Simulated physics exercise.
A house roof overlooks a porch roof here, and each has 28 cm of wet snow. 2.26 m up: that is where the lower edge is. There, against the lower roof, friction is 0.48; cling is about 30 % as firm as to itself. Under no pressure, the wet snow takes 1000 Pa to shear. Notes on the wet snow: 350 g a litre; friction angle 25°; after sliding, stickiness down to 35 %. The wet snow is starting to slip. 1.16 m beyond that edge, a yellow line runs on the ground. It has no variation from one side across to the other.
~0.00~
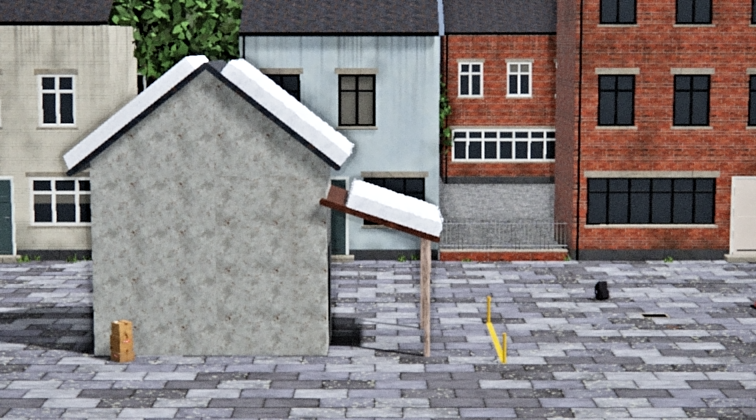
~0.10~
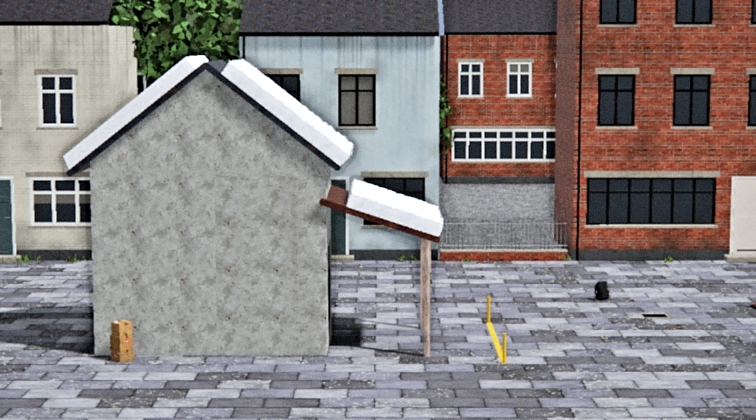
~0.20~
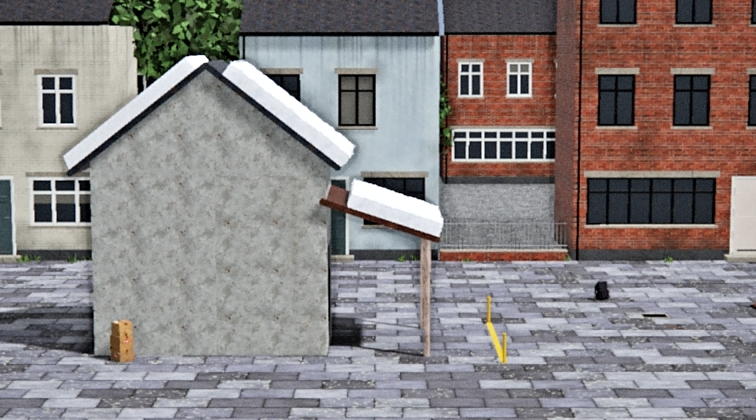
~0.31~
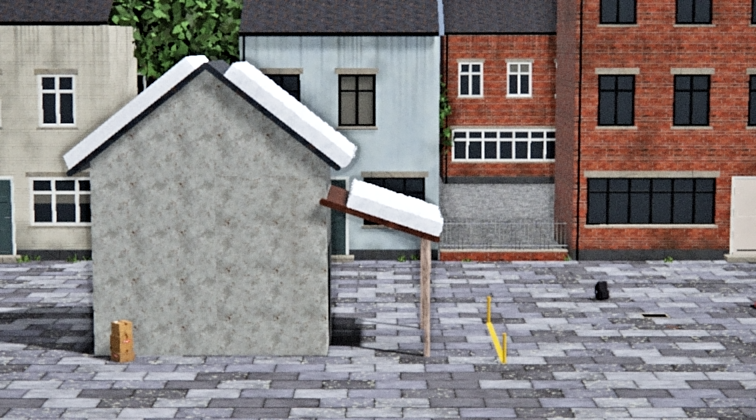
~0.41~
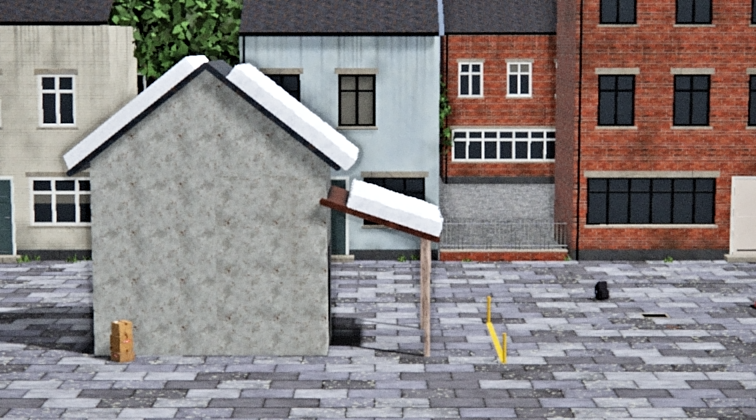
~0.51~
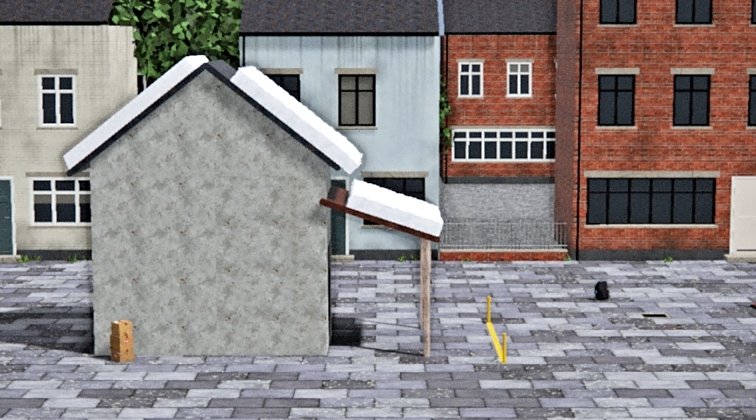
A white slab of snow on the right slope of a small grey house's roof slides slowly down to the right in one piece, its lower end edging slightly past the eave. Below it, more snow lies still on a brown porch roof propped by a thin post, and a yellow line marks the grey paving at right. Seen side-on from a fixed view, the paved square is backed by cream, pale blue and red-brick buildings.
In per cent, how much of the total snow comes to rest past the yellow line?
Roughly 0 per cent.
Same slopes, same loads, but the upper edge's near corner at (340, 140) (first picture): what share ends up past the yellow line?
In that case it would be around 16 percent.
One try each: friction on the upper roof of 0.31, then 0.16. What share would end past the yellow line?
Respectively near 10 % and near 16 %.
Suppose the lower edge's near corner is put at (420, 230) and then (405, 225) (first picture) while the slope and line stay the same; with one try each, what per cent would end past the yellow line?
The first try gives 3 percent and the second gives 2 percent.
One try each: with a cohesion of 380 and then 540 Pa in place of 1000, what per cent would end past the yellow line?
About 25 % first, about 12 % second.
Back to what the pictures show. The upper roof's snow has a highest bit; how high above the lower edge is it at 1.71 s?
1.8 m, more or less.
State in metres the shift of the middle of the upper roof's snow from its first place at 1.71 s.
Roughly 2.0 m.
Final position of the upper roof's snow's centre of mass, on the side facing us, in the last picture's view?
(391, 205), roughly.
By 1.06 s, none is below the lower edge and 0 % is past the line.
By 1.71 s, none is below the lower edge and 0 % is past the line.
By 2.35 s, none is below the lower edge and 0 % is past the line.
By 3.00 s, none is below the lower edge and 0 % is past the line.
By 6.00 s, at the end, 8 % is below the lower edge and 0 % is past the line.
